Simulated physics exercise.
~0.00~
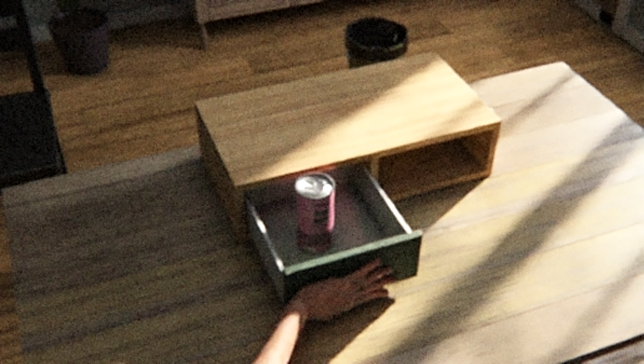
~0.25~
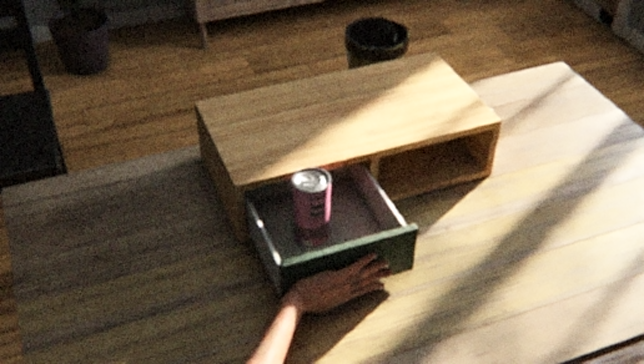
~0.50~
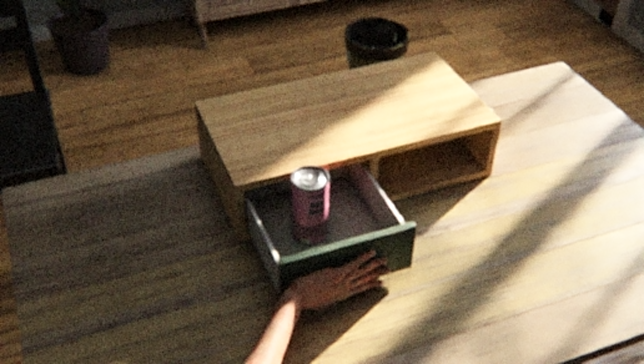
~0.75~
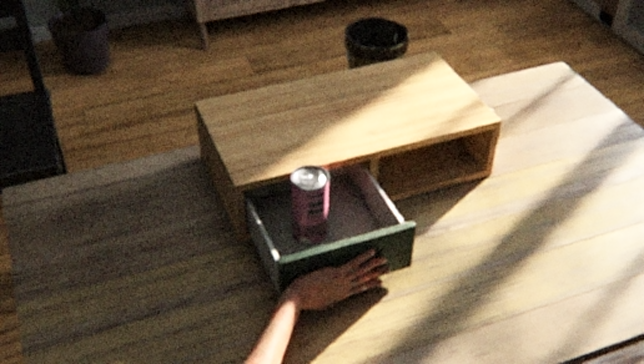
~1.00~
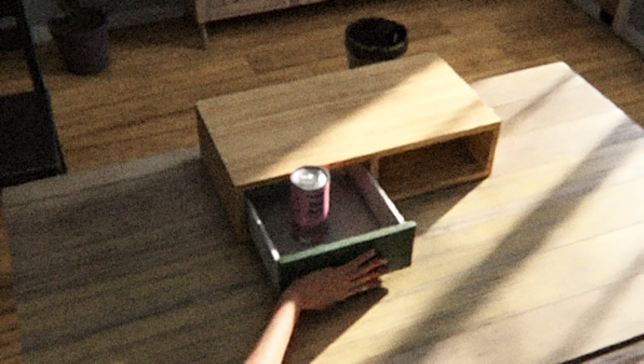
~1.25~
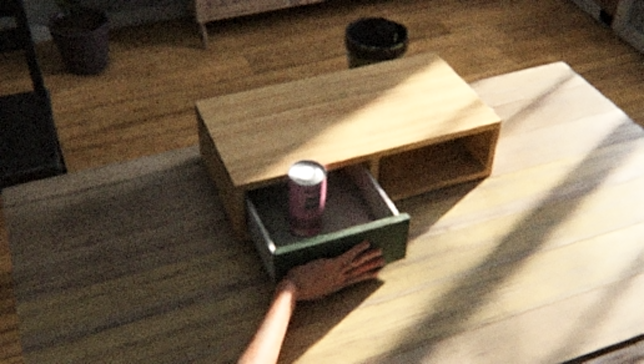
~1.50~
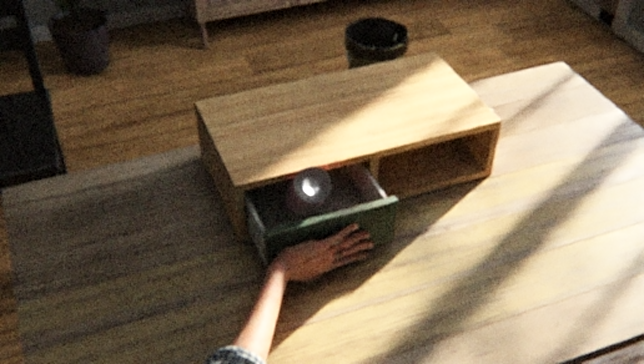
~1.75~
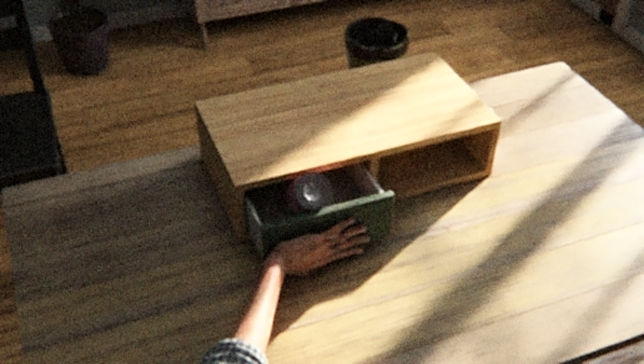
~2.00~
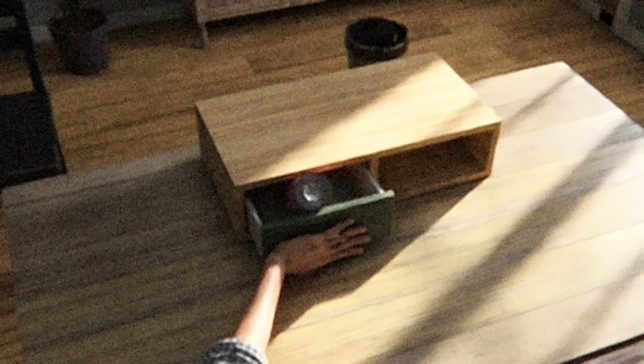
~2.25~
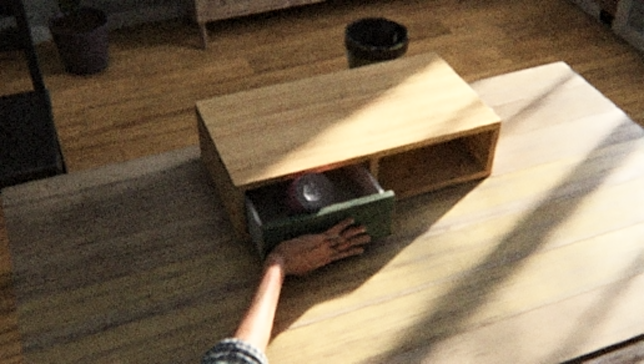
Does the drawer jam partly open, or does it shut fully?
The drawer jams and does not close. It stays partly open with the tin leaning inside.
A green-fronted drawer with a pink tin standing inside sits open in a low wooden chest on a table, a hand resting against its front. The hand nudges the drawer slightly inwards, and the tin rides along upright. After a pause, the hand pushes again and the drawer slides further in. The tin tips over to a lean near the opening, its top facing outwards. The drawer moves in a touch more and then stops, jammed partly open, with the leaning tin still in view and the hand still against the front.
